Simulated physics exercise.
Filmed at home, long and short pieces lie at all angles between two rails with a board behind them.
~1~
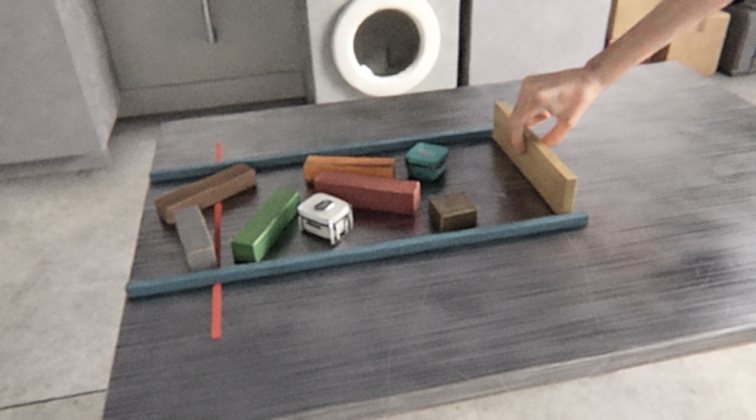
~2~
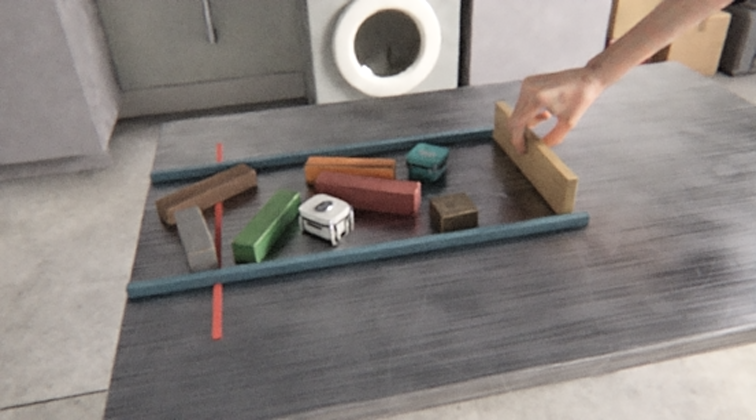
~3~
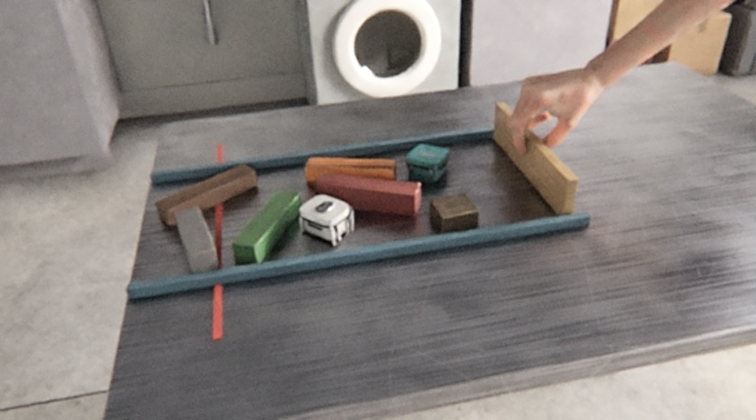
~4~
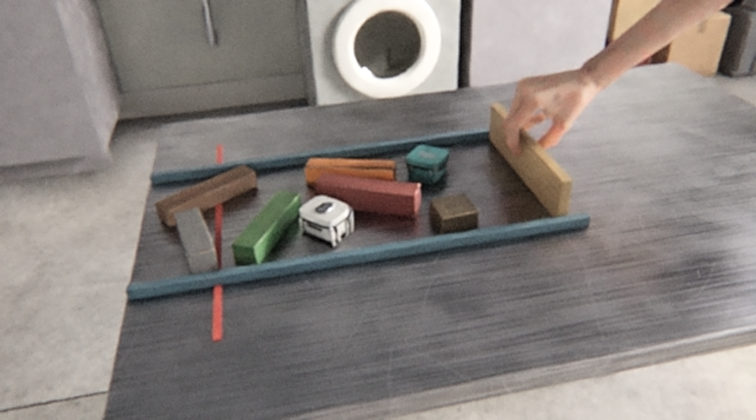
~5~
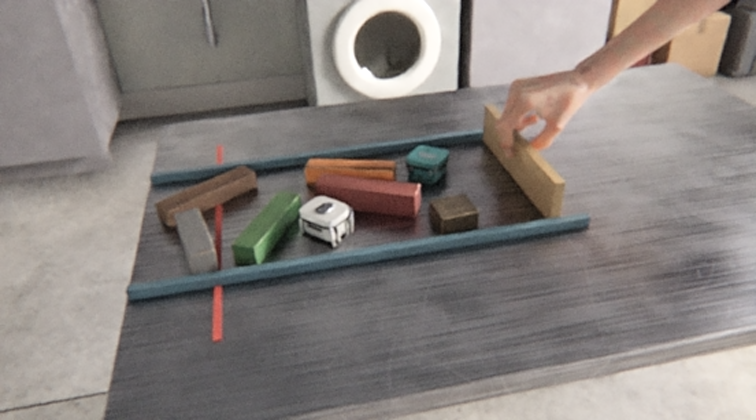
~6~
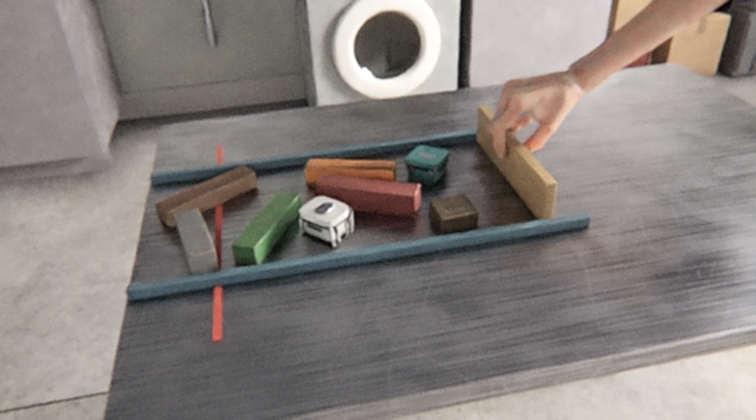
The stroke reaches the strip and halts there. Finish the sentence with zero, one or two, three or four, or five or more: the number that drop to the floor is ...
The number that drop to the floor is three or four.
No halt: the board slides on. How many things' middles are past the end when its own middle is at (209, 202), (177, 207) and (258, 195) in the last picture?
Result per place: 4; 6; 1.
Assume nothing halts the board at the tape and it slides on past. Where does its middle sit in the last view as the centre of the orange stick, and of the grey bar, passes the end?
The middle sits near (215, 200) for the first and near (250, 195) for the other.
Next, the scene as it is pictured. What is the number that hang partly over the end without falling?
You'd get 2.
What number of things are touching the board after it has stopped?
It touches 3.
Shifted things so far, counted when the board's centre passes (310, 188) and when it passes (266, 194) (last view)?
The number moved is 8 and then 8.
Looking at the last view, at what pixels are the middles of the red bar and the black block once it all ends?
The red bar stops around (166, 221); the black block around (196, 256).
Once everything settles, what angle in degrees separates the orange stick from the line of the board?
The angle is some 35°.
Early on, none off yet; grey bar at rest near (196, 241); brown stick at rest near (209, 195); green bar at rest near (269, 226).
A while later, none off yet; grey bar at rest near (193, 242); brown stick travelled a little near (196, 200); green bar travelled a little near (244, 234).
Further along, none off yet; grey bar travelled a little near (145, 253); brown stick travelled about its own width near (137, 222); green bar travelled about its own width near (172, 245).
Finally, the number that fall off is three or four; lost, green bar, brown stick and grey bar.
